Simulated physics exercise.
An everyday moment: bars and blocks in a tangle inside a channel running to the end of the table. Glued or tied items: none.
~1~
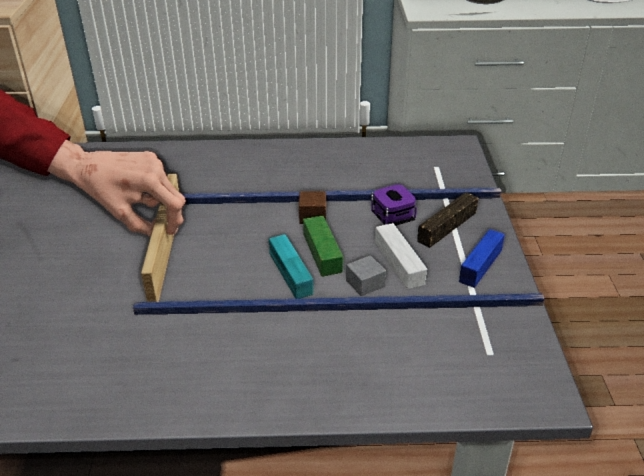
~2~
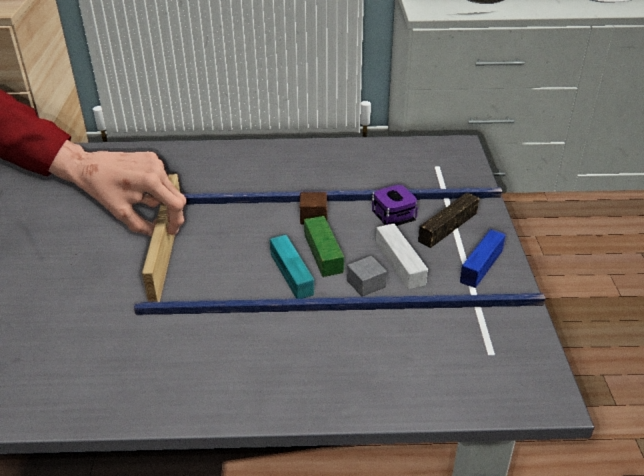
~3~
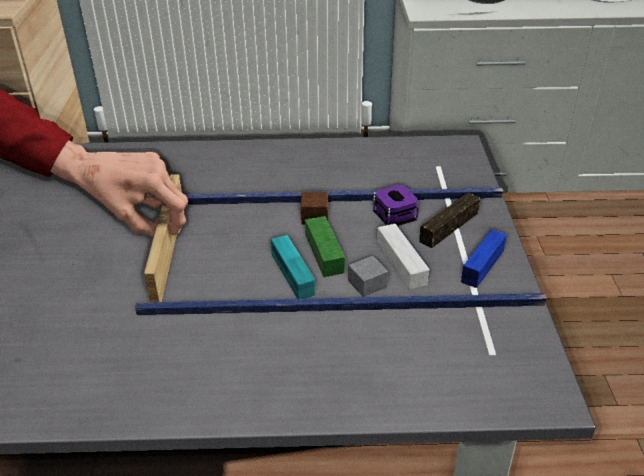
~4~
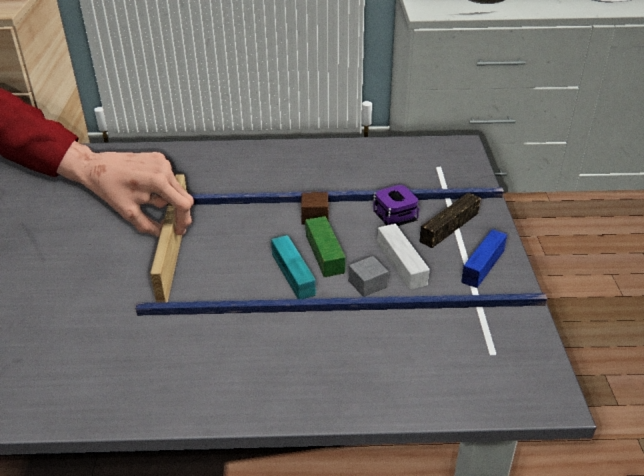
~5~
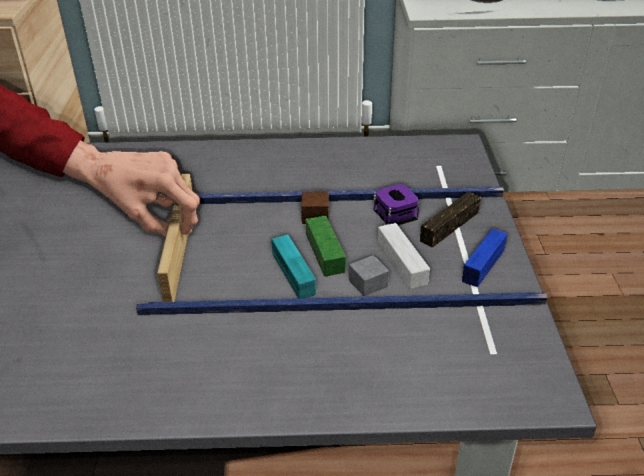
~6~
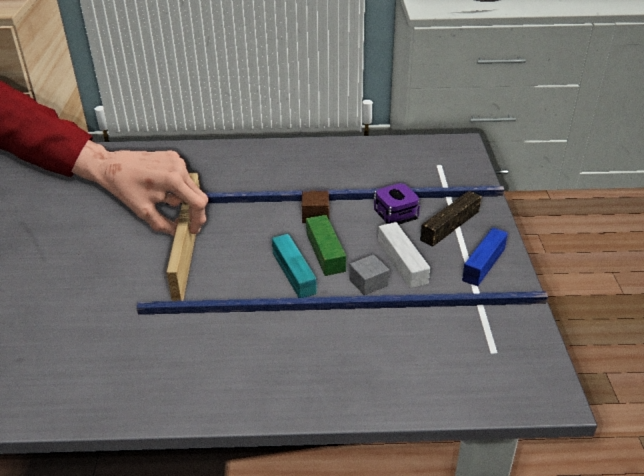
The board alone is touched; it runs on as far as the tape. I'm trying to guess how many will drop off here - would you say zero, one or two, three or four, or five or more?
The pieces lost over the edge are fewer than three, but some.
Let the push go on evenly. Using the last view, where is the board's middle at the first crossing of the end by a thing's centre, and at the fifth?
The first one at (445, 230), the next at (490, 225).
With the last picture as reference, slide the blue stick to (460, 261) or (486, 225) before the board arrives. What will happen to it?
In that order: Slips off, then slips off.
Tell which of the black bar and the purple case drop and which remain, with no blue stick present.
The black bar is gone, the purple case is still there.
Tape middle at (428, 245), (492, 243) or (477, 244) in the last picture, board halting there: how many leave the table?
Respectively 0, 4 and 3.
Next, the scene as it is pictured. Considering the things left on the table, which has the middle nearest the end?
That would be the white bar.
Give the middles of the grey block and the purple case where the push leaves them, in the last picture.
Look around (508, 276) for the first and around (497, 204) for the second.
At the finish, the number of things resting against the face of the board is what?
It touches 2.
Early on, none off yet; blue stick at rest near (485, 256); black bar at rest near (451, 218); purple case at rest near (397, 205).
A while later, none off yet; blue stick at rest near (485, 256); black bar travelled a little near (462, 216); purple case travelled about its own width near (417, 206).
Finally, the number that fall off is one or two; lost, black bar and blue stick.
